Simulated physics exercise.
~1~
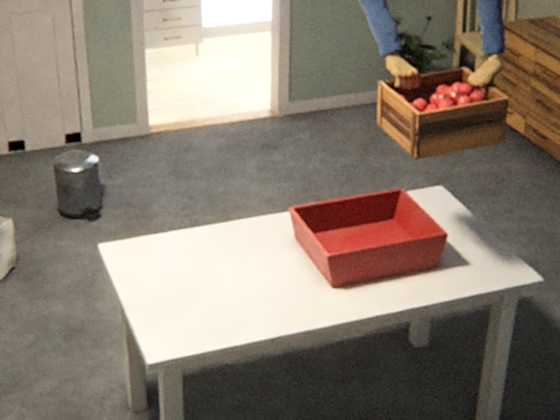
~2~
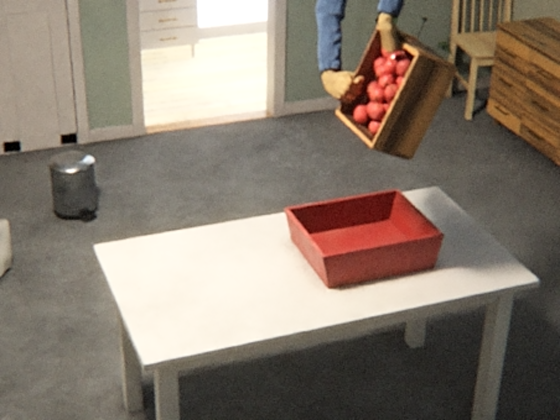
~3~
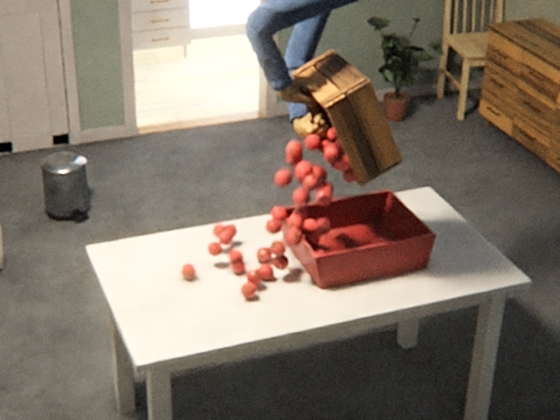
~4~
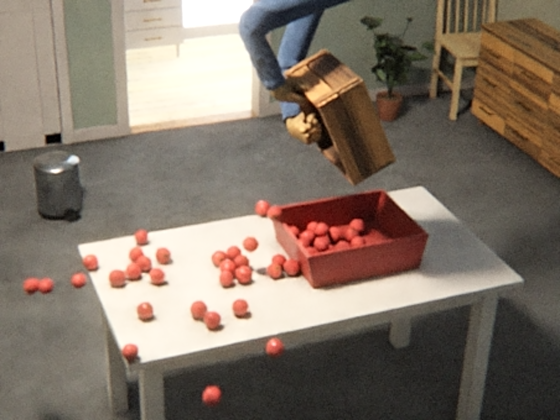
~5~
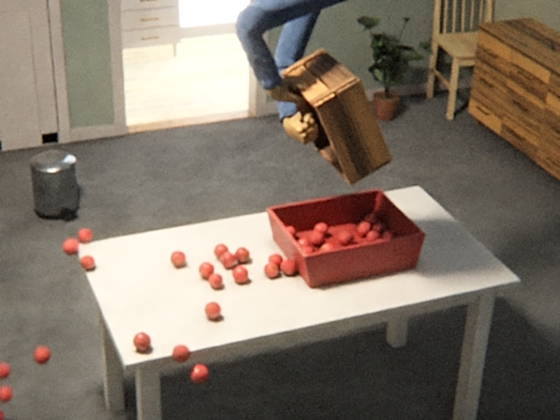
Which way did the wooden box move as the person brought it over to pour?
The wooden box moved to the left as the person tipped it over the table.
